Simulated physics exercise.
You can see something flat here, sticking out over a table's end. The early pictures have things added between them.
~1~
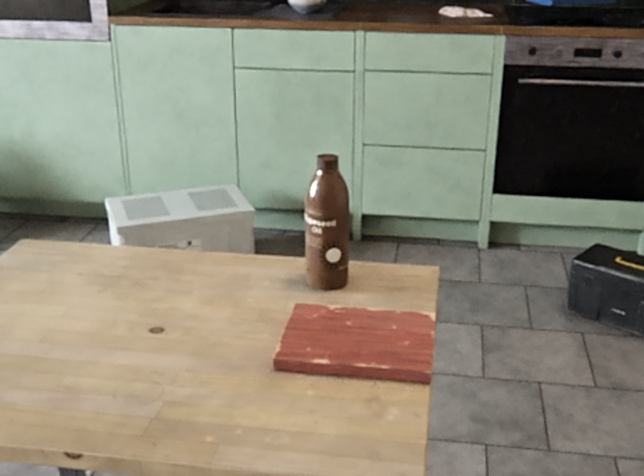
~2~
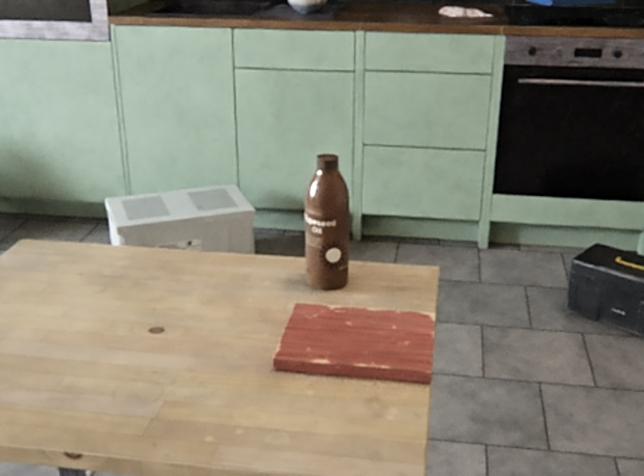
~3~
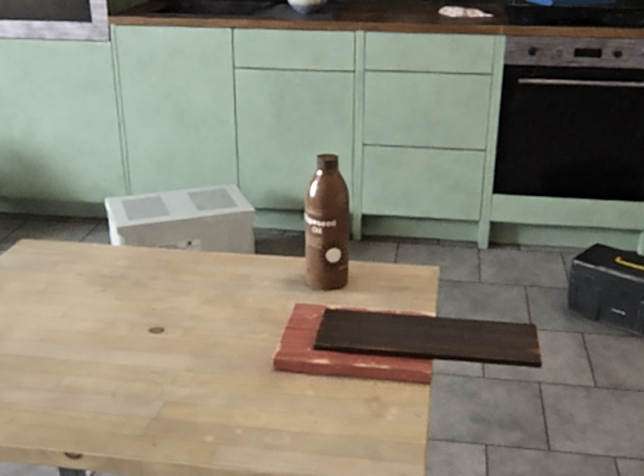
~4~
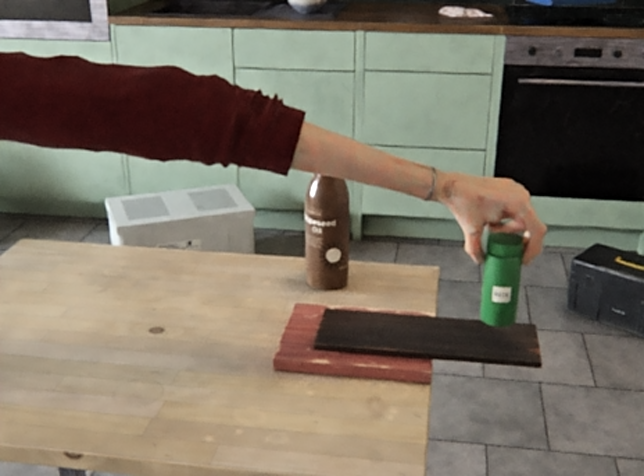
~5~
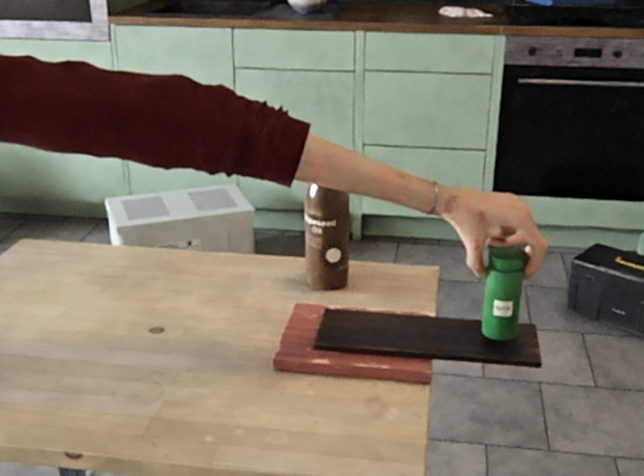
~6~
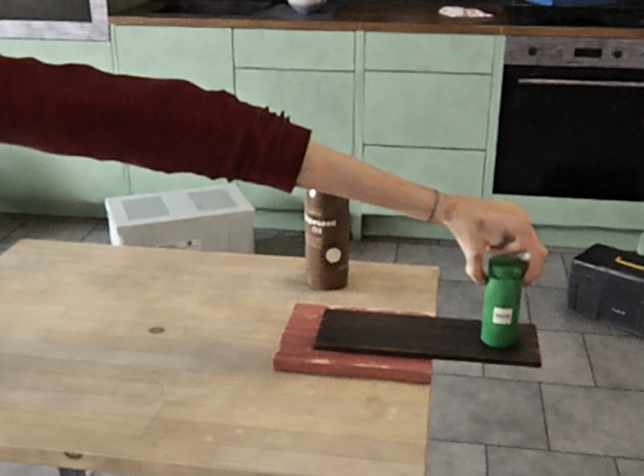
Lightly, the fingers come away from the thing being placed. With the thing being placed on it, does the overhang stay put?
Pretty sure it falls off the end.
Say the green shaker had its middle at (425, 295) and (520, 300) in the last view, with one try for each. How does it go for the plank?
Try one: It stays where it is. Try two: It tumbles.
Then, 0.50 s on from there, green shaker and black plank now down on the floor or falling.
Then, 0.60 s on from there, things are still on the move.
Then, 0.80 s on from there, as before.
In the end, down on the floor or falling, green shaker and black plank; the other 2 unmoved. The plank goes over.
